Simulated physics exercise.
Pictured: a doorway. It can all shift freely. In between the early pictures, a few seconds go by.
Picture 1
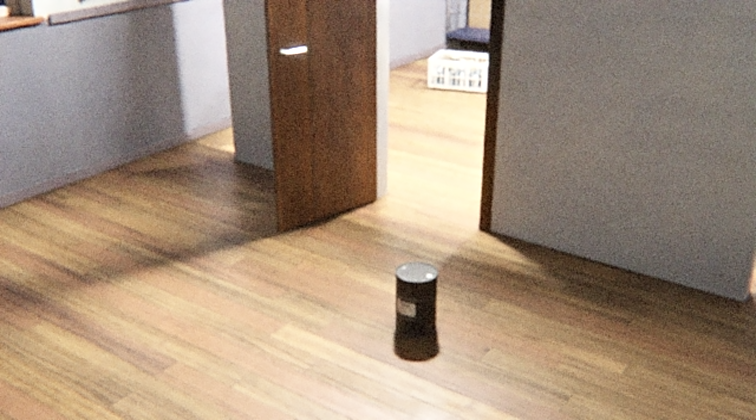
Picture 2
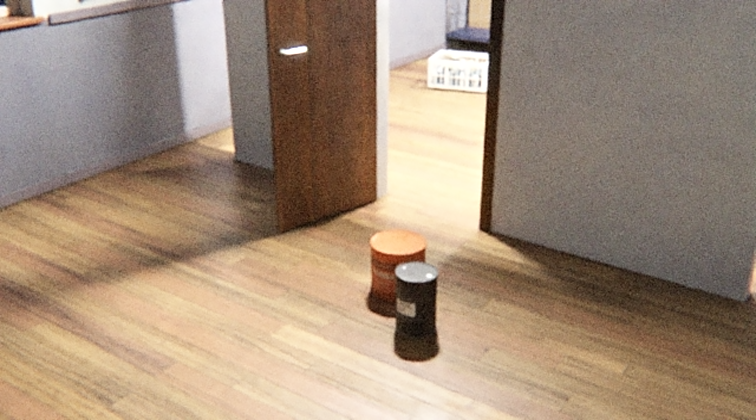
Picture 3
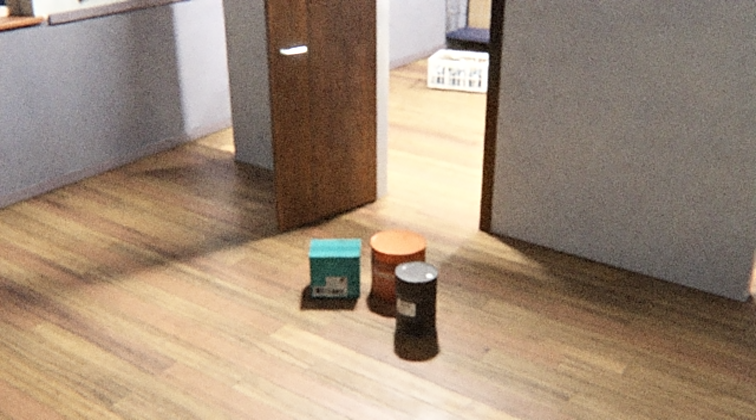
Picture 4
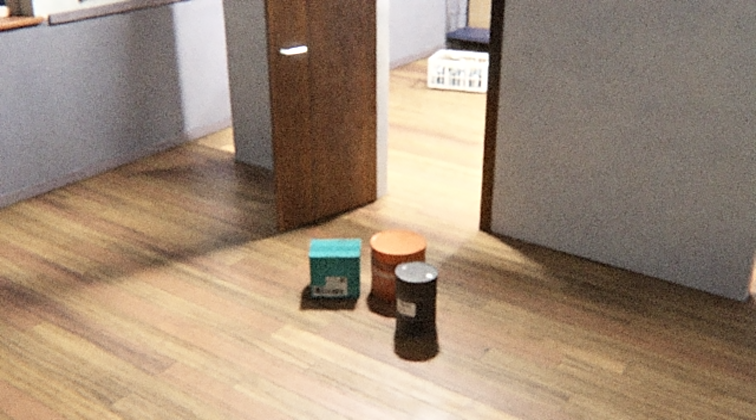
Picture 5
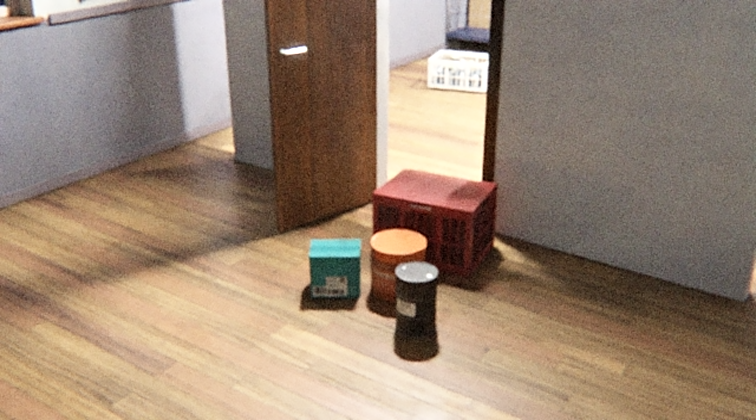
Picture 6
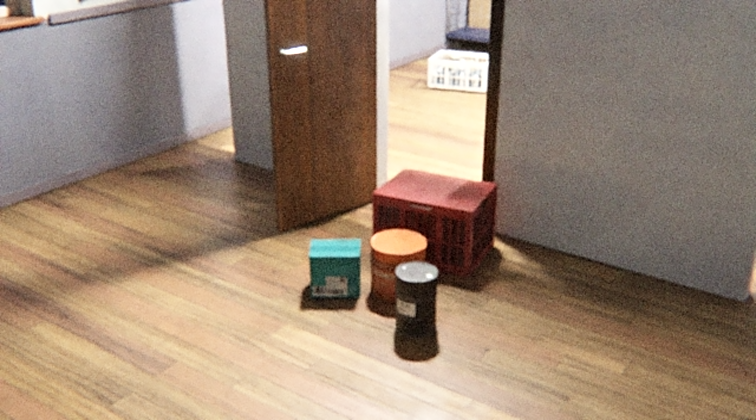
A black canister stood alone near a wide-open door, then an orange pail appeared behind it, followed by a turquoise parcel to the left and a red chest behind them, while everything already there stayed still.
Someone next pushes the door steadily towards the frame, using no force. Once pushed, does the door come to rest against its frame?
No, what happens is the door falls short of the frame.
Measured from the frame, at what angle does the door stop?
Open angle: About 50°.
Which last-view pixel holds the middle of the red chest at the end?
Close to (441, 221) in the last picture.
Then, 0.60 s after the last picture, door at 85°.
Then, 0.90 s after the last picture, door at 64°.
At rest, door at 52°; all 4 in place. Seen from the same camera at the end, red chest near (441, 221).
